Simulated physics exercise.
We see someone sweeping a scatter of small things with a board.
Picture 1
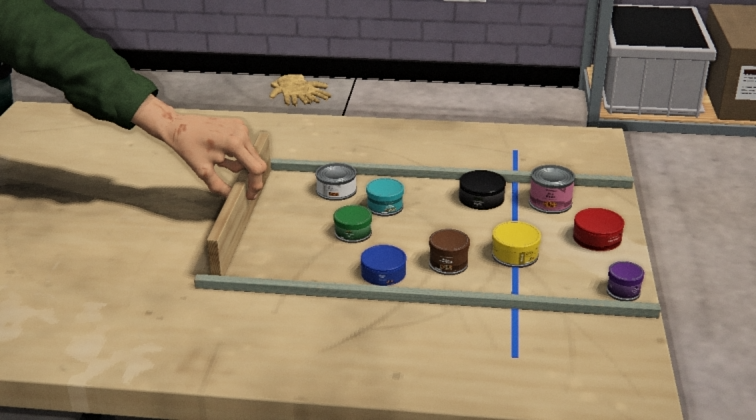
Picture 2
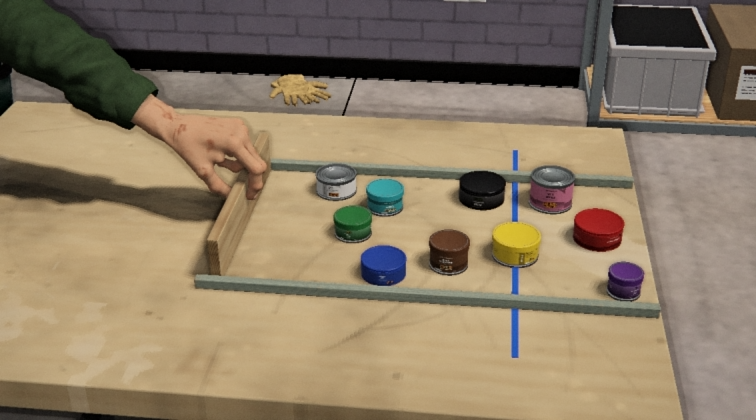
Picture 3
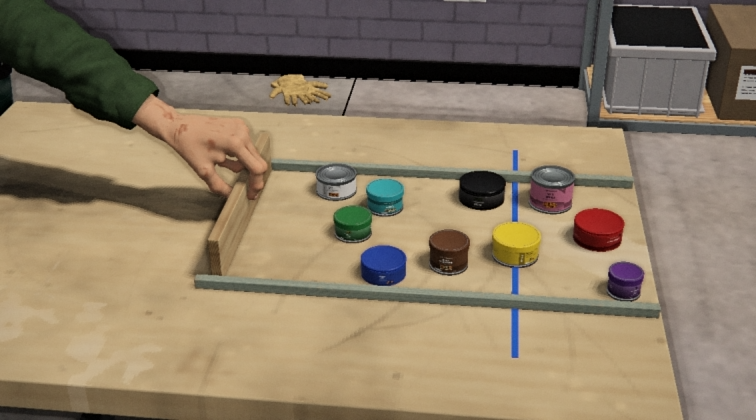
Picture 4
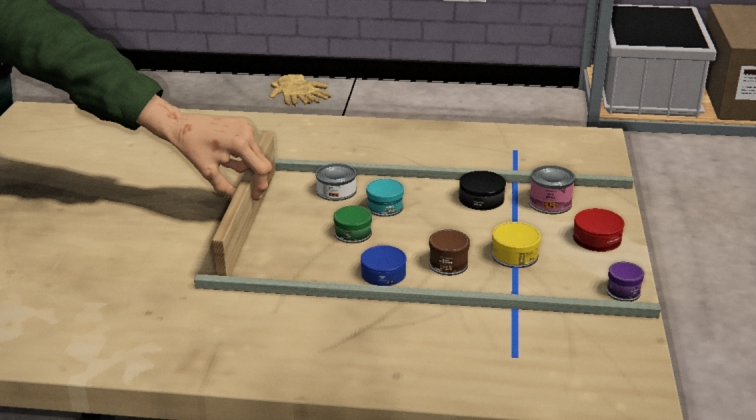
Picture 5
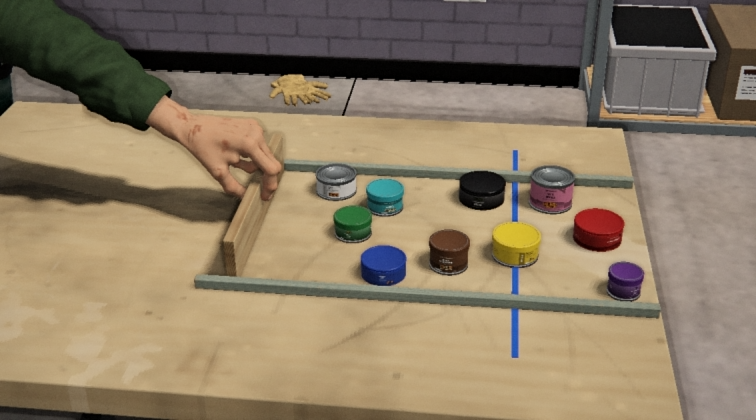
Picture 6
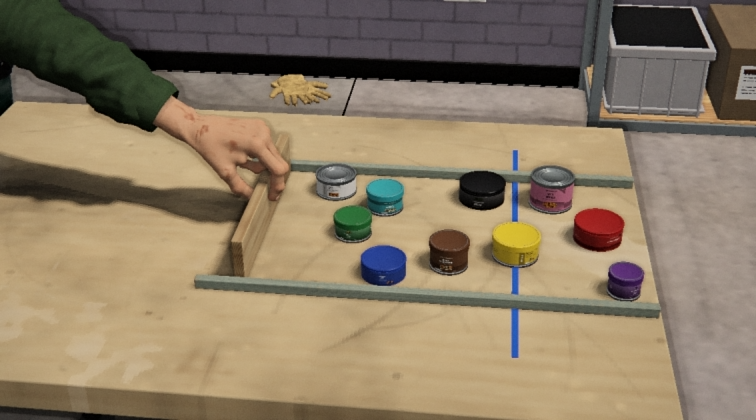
A pale wooden workbench before a grey-purple brick wall is seen from above at an angle, with yellow gloves, a grey crate and a cardboard box behind it. Between two grey-green rails sit ten small tins in white, turquoise, green, blue, brown, black, yellow, pink, red and purple, with a blue line crossing toward the right. A green-sleeved hand at left slides an upright wooden board slightly rightward, touching none, while the tins and view stay still.
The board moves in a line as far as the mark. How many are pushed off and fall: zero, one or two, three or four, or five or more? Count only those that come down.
Here the number that fall off is zero.
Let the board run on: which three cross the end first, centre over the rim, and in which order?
In order: The pink tin, the red tub, the black tub.
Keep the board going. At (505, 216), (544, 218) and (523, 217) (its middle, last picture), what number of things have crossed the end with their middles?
Place by place, 0, 1 and 0.
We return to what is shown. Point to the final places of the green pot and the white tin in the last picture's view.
The green pot stops around (534, 232); the white tin around (536, 192).
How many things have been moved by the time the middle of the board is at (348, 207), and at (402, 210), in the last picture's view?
By then 3, and 5.
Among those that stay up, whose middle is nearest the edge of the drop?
Foremost is the pink tin.
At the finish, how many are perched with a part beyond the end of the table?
It comes to 1.
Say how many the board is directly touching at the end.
5 of them.
Early on, none off yet; purple tin at rest near (625, 282); red tub at rest near (598, 230); pink tin at rest near (552, 189).
Finally, the number that fall off is zero.
